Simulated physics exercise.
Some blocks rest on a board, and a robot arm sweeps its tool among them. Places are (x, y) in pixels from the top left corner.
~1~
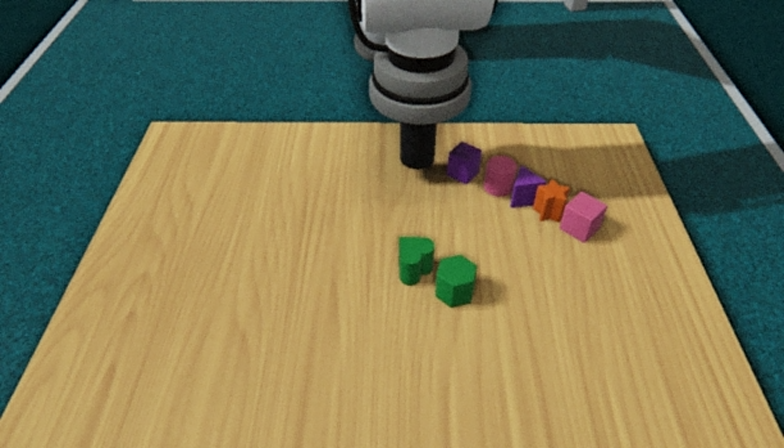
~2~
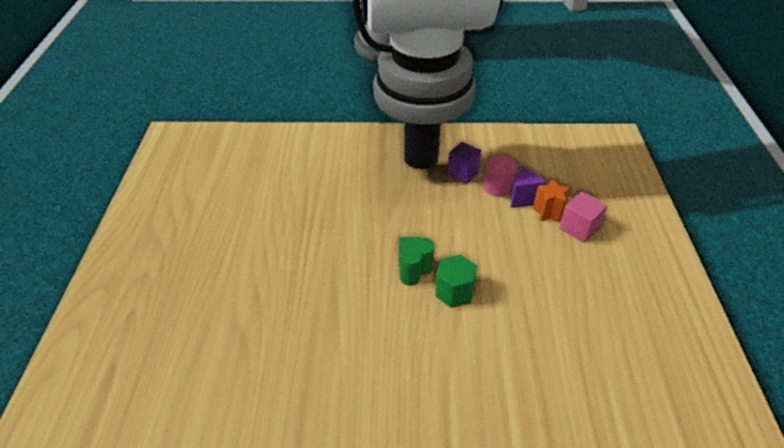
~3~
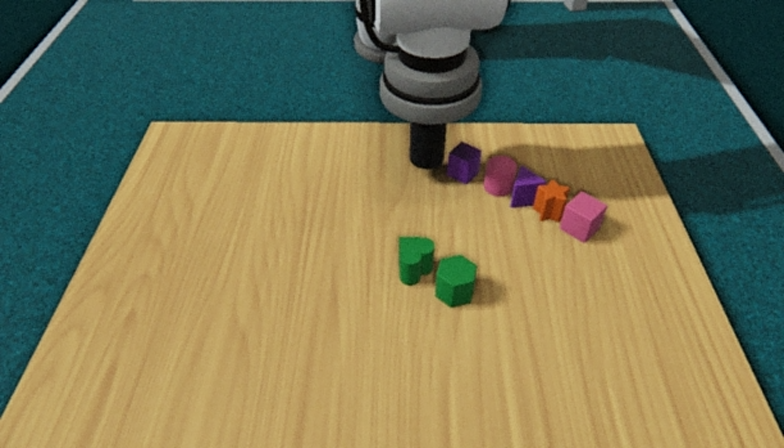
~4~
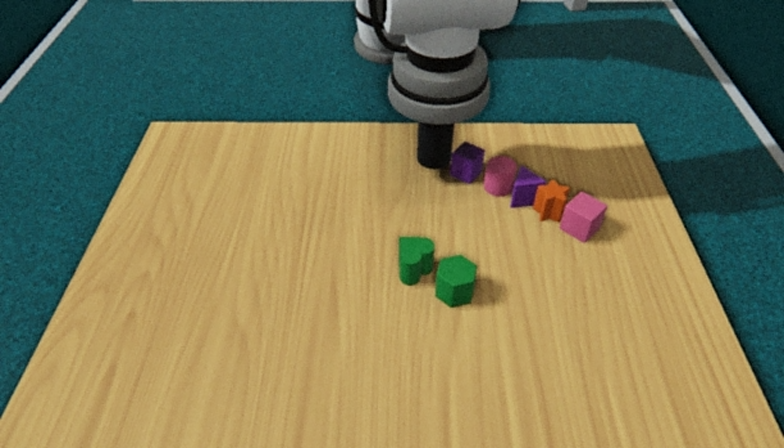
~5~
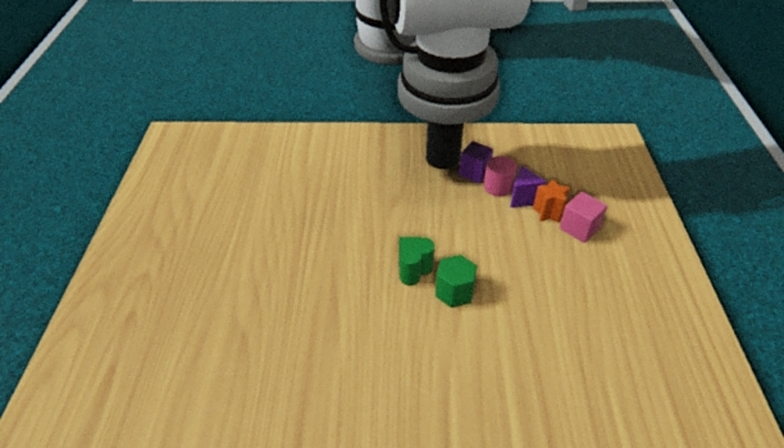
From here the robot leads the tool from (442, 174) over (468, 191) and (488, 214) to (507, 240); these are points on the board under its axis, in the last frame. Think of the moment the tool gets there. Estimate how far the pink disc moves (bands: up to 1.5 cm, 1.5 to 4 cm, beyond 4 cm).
Final distance: 1.5 to 4 cm.
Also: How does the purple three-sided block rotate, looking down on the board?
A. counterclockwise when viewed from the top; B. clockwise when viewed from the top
Letter B.
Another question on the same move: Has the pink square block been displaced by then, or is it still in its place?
It is still where it was.
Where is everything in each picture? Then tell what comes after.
In the first frame, tool's lower end (417, 159); purple square block (465, 151); pink disc (502, 164); purple three-sided block (528, 177); orange star-shaped block (555, 190); pink square block (587, 205).
In the second frame, tool (421, 159); blocks still.
In the third frame, tool (427, 159); blocks still.
In the fourth frame, tool (434, 159); purple square block (469, 151).
In the fifth frame, tool (443, 159); purple square block (477, 150); pink disc (502, 164); purple three-sided block (528, 177); orange star-shaped block (555, 190); pink square block (587, 205).
One third of the way, tool (471, 177); purple square block (490, 153), turned 65° anticlockwise; pink disc (519, 162); purple three-sided block (535, 178), turned 20° clockwise; orange star-shaped block (558, 193).
Two thirds of the way, tool (491, 199); purple square block (490, 153), turned 70° anticlockwise; pink disc (519, 162); purple three-sided block (535, 178), turned 20° clockwise; orange star-shaped block (558, 193).
At the end, tool (510, 225); purple square block (490, 153), turned 70° anticlockwise; pink disc (519, 162); purple three-sided block (535, 178), turned 20° clockwise; orange star-shaped block (558, 193); pink square block still.
